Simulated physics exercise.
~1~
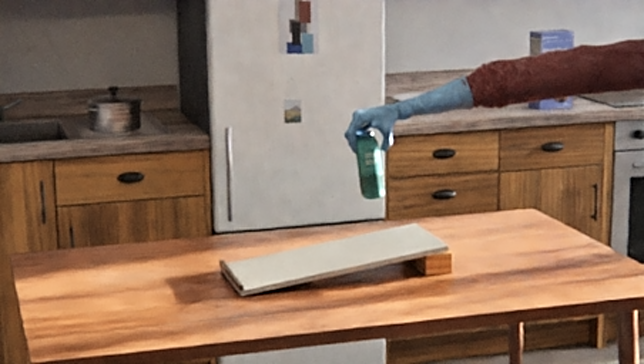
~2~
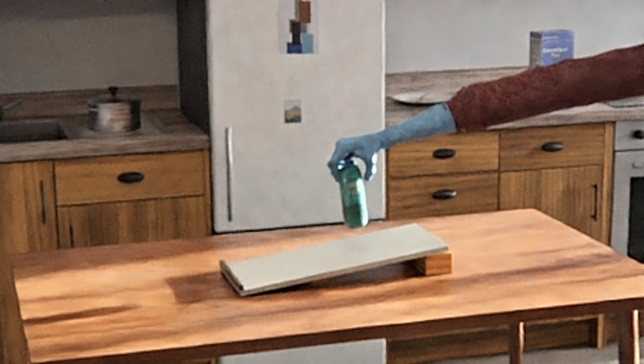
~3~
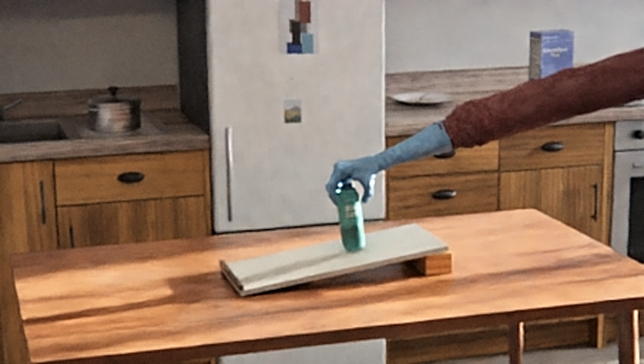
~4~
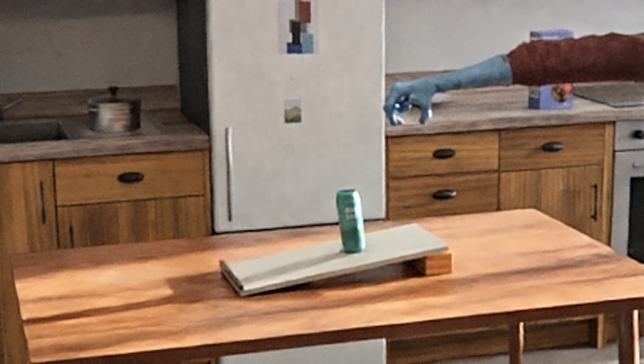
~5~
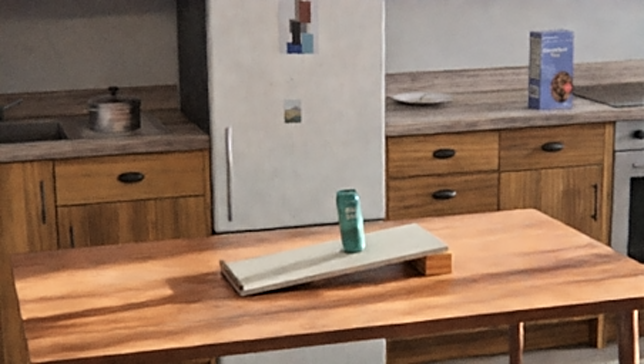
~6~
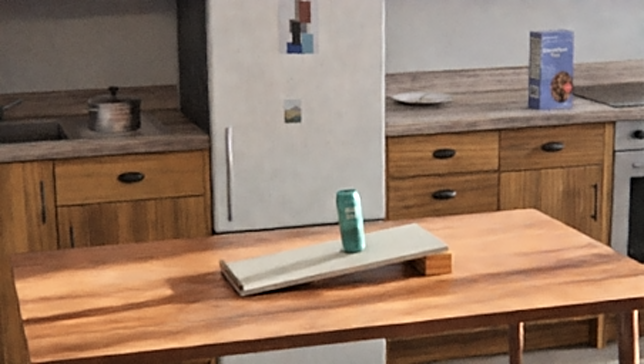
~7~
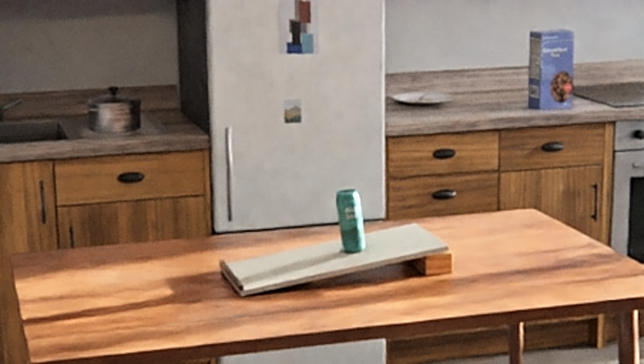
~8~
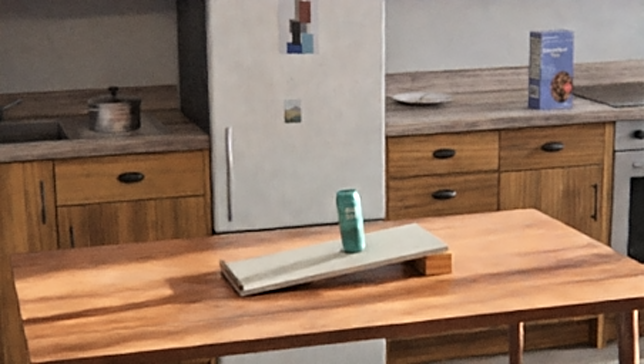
An arm in a dark red sleeve and a blue glove reaches in from the right of a kitchen, holding a turquoise can upright, seen by a still camera facing a wooden table. On the table a pale board slopes gently down to the left, its right end propped on a small wooden block, with a light fridge and wooden cabinets behind. The hand moves the can left and down and sets it on the board. It then lets go, draws back to the right and leaves the view. The can stays upright and at rest on the slope.
